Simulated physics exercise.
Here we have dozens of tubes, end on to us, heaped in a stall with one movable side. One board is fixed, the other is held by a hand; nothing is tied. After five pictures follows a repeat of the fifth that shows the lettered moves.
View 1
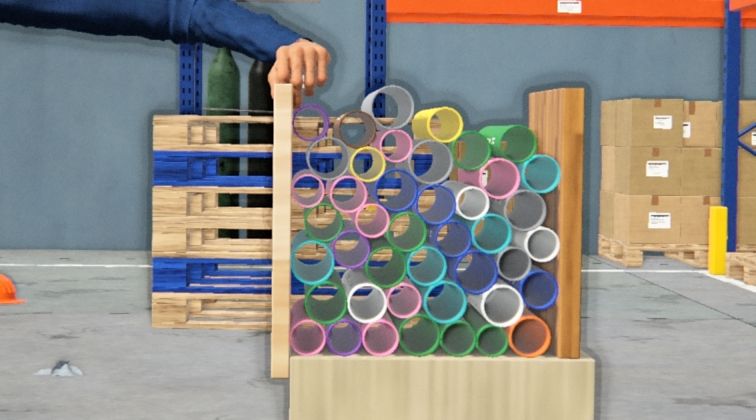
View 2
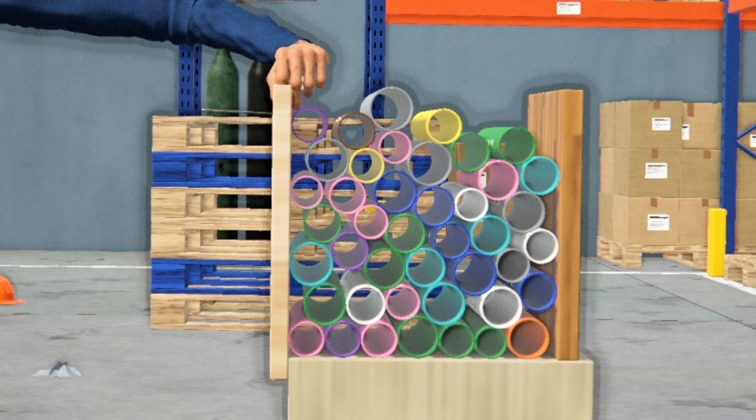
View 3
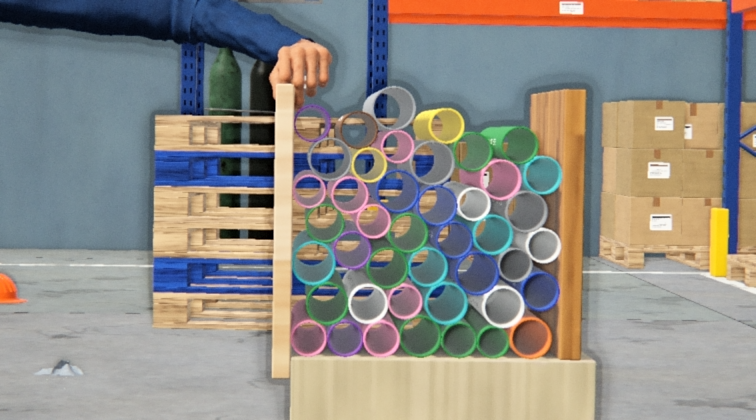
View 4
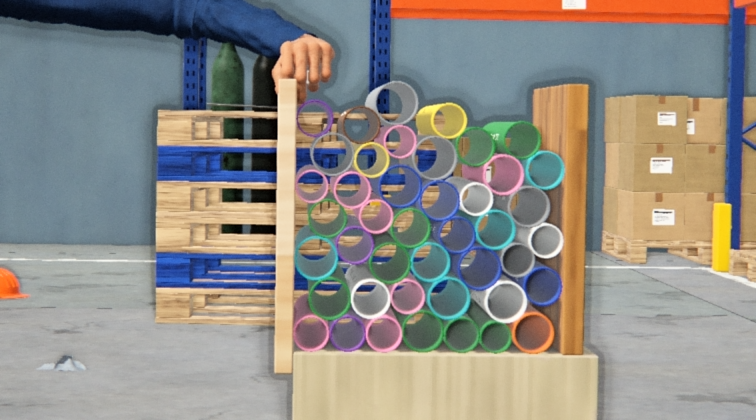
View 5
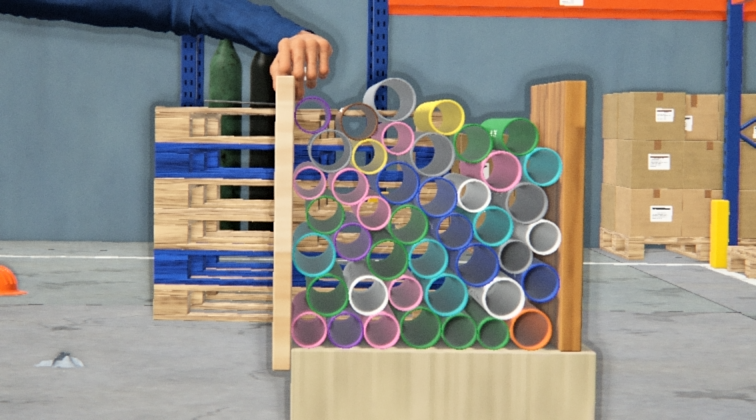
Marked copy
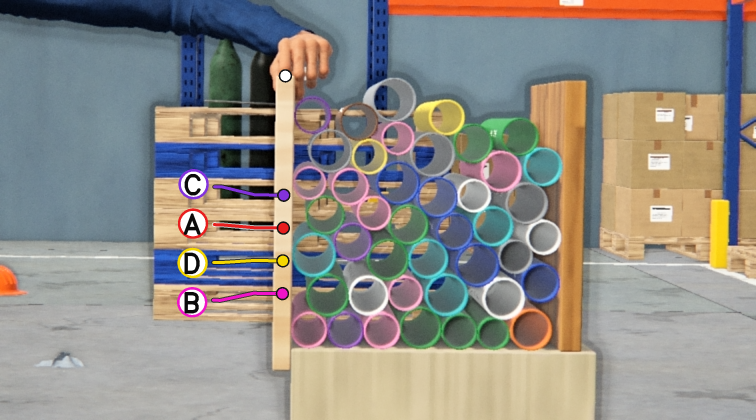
The heap of colourful tubes barely moves between its wooden sides, while a hand in a blue sleeve rests on top of the left board. The whole view shifts slightly up and down, and the hand keeps its grip with the tubes still stacked in the same arrangement.
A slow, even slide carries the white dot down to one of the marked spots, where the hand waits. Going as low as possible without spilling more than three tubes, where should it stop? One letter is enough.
Lower it to C and no more.
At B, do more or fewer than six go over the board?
At B, more than six.
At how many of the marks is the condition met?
The number is one.
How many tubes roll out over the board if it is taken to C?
With C, one.
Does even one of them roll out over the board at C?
Yes, at C.
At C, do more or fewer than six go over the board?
At C, fewer than six.
On the marked copy, A at (283, 228); B at (282, 293); C at (284, 195); D at (283, 261); the white dot at (285, 75).
With C. Early on, top of the board (294, 133).
Further on, top of the board (293, 194).
At the end, top of the board (293, 195), one out over the board.
As for the rest, A more than three out over the board; B more than three out over the board; D more than three out over the board.
